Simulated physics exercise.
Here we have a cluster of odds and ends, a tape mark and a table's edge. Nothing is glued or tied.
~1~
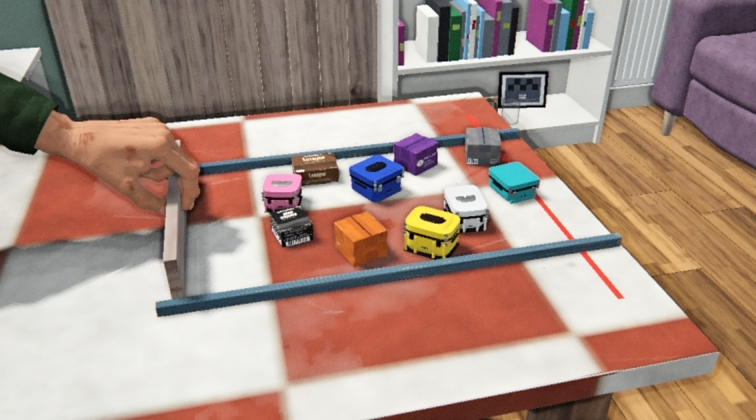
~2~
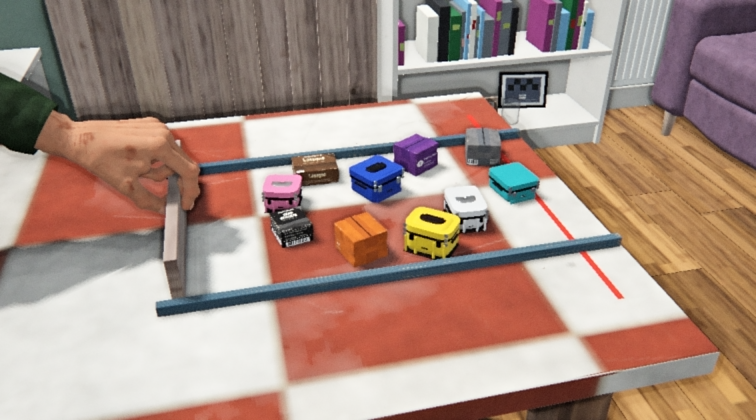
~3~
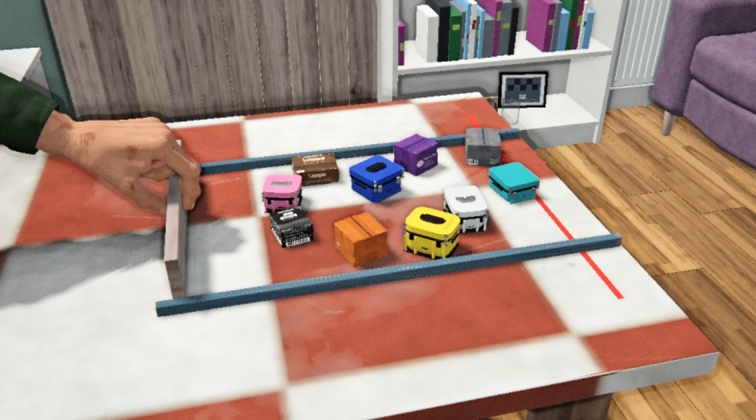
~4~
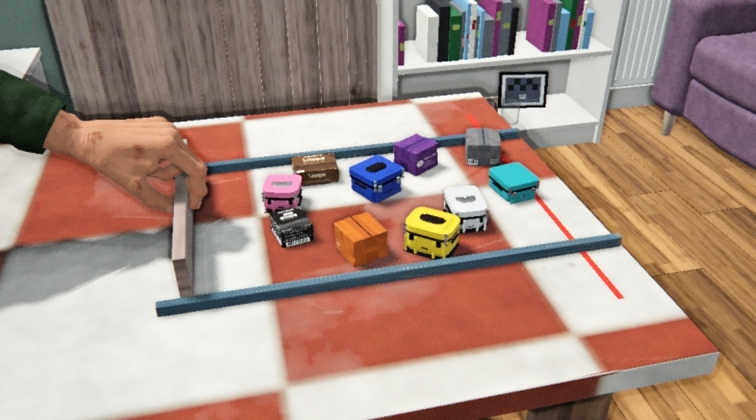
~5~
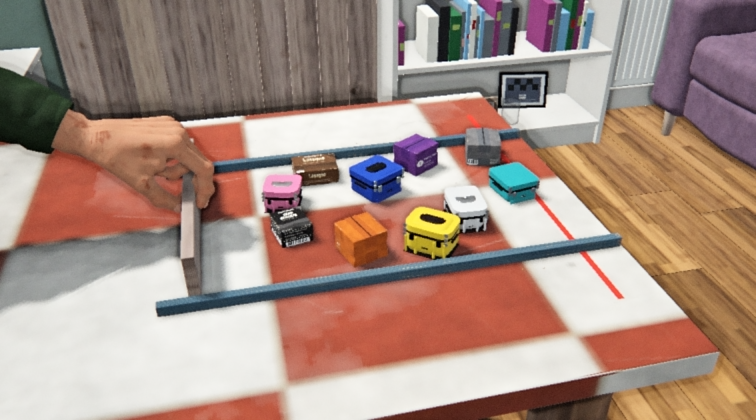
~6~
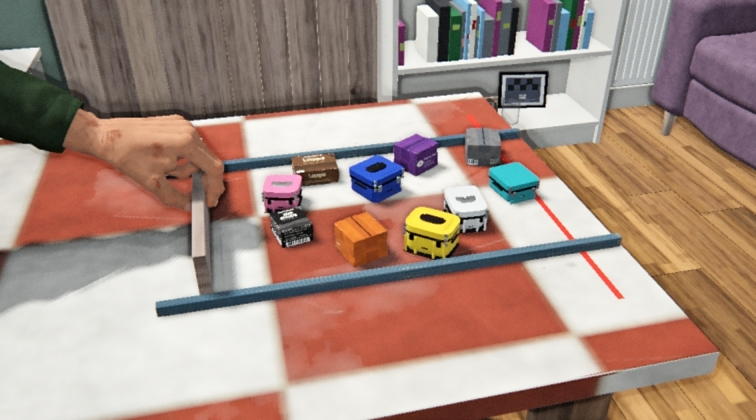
The clip opens on a checkered table where a hand holds an upright board at the left, between two blue rails, with small colourful cases and boxes scattered to its right near a red line. The board stays still at first, then the hand slides it slightly right, while the cases and boxes remain unmoved.
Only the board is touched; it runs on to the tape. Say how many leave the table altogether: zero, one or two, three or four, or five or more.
Outcome: The number that fall off is five or more.
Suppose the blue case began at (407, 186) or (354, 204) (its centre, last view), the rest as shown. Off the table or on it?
Place by place, it goes over; is kept.
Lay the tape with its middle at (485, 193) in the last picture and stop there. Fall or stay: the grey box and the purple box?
The grey box drops off, the purple box holds on.
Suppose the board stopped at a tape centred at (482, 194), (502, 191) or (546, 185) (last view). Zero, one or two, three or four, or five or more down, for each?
The falls would be 1 or 2; either one or two; more than four.
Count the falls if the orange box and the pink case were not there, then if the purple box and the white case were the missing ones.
It would be 4 and 4.
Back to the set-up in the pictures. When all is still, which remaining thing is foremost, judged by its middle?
That is the brown box.
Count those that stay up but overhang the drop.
Overhanging: 1.
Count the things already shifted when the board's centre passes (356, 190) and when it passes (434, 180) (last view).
6 and 10.
Soon after, none off yet; turquoise case at rest near (513, 184); grey box at rest near (483, 147); white case at rest near (465, 210).
At rest, the number that fall off is five or more; fallen, blue case, yellow case, purple box, white case, grey box and turquoise case.
